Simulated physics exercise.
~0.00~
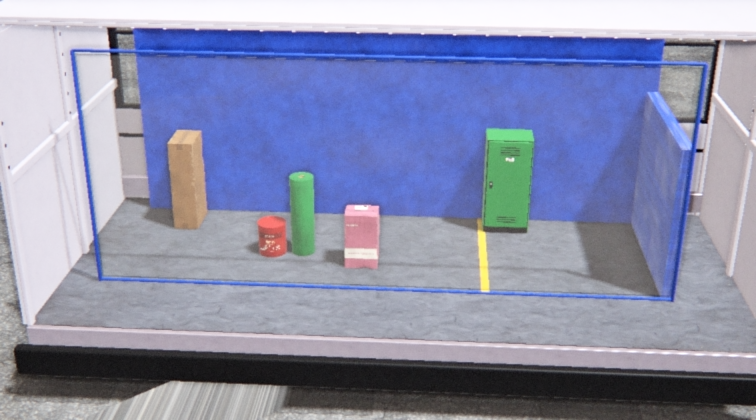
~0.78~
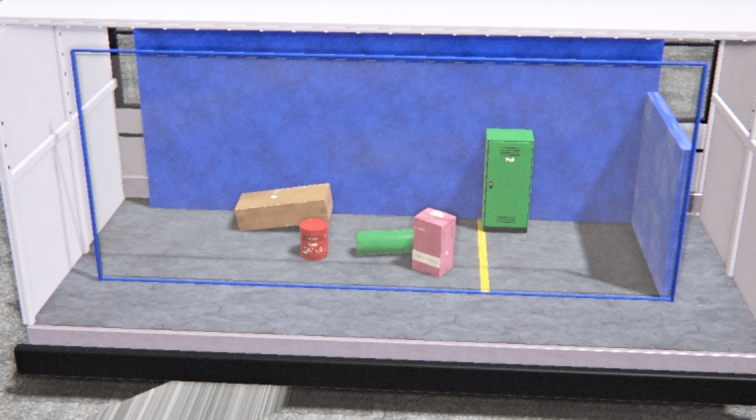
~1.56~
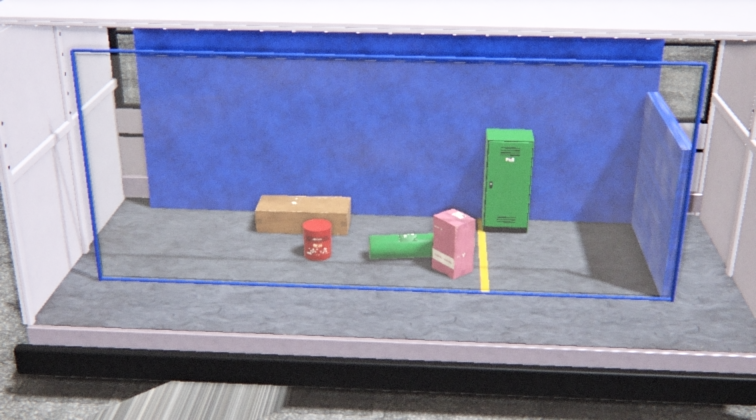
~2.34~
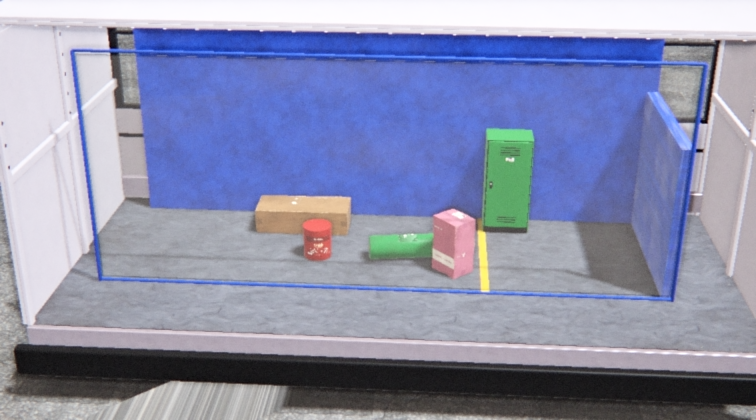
A brown tall box and a green roll topple onto their sides toward the right as a red bucket and an upright pink pack slide right, and all four come to rest short of the yellow line, while the green locker stays still.
